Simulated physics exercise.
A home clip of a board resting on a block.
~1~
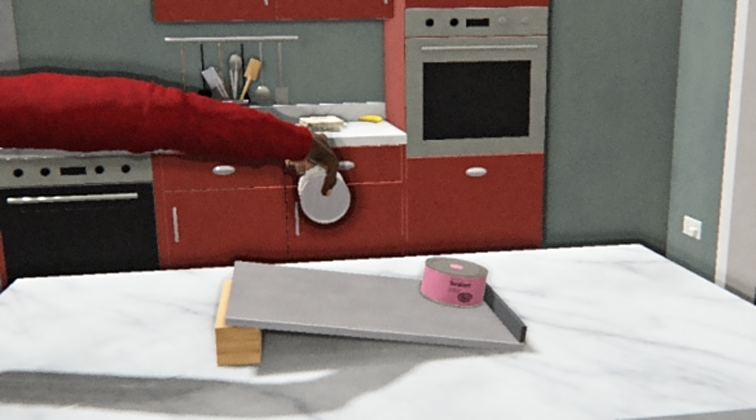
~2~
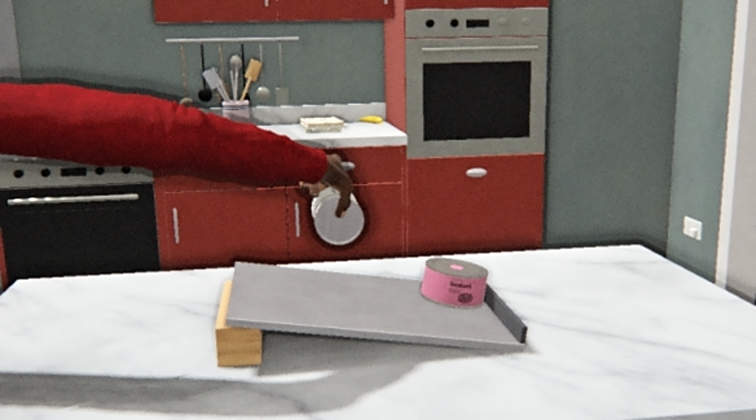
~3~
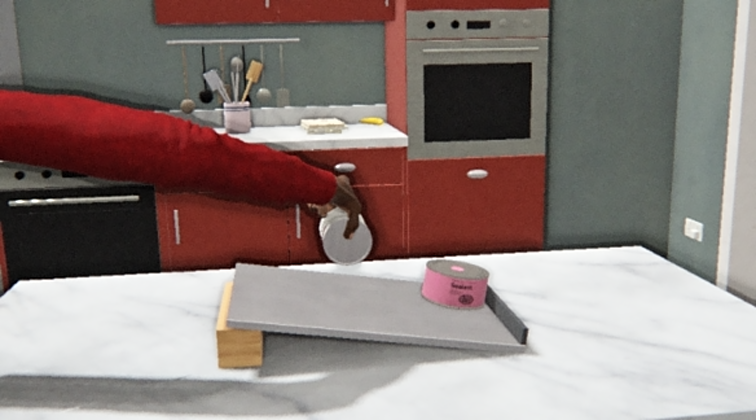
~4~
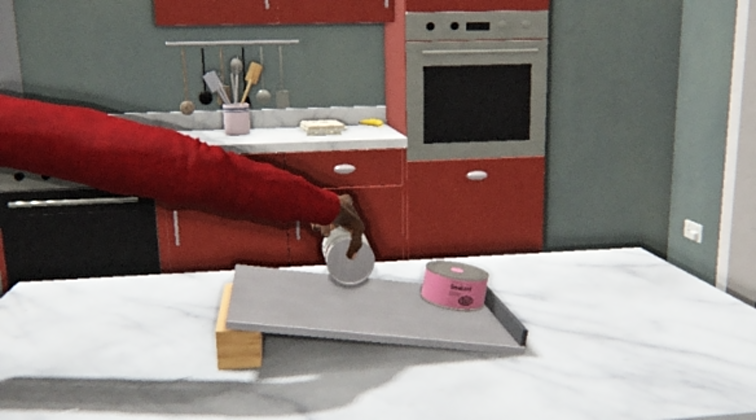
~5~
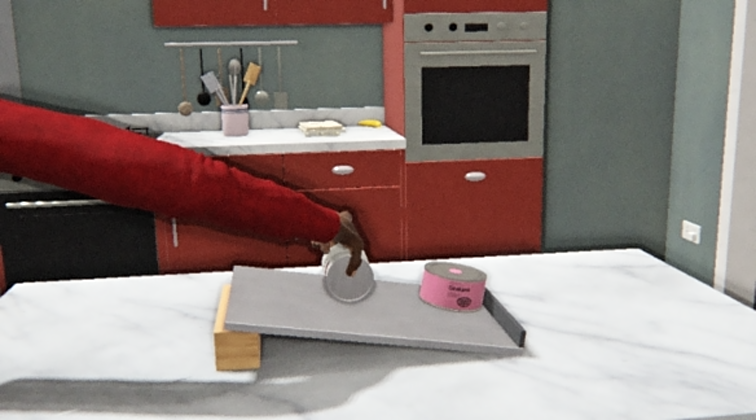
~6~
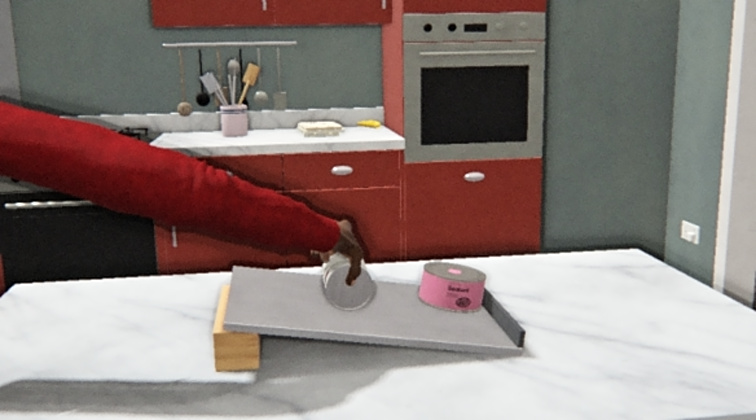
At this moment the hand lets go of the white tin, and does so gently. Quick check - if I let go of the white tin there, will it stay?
Mind you, it moves lower.
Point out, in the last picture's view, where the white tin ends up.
Close to (424, 288) in the last picture.
Then, 0.40 s after the last picture, white tin rolled a little near (370, 282).
Then, 0.50 s after the last picture, white tin rolled about its own width near (389, 284).
Then, 0.70 s after the last picture, white tin rolled well along near (421, 287).
At rest, moved from the start, white tin; pink tub in place. Seen from the same camera at the end, white tin near (424, 288). The white tin runs down the board.
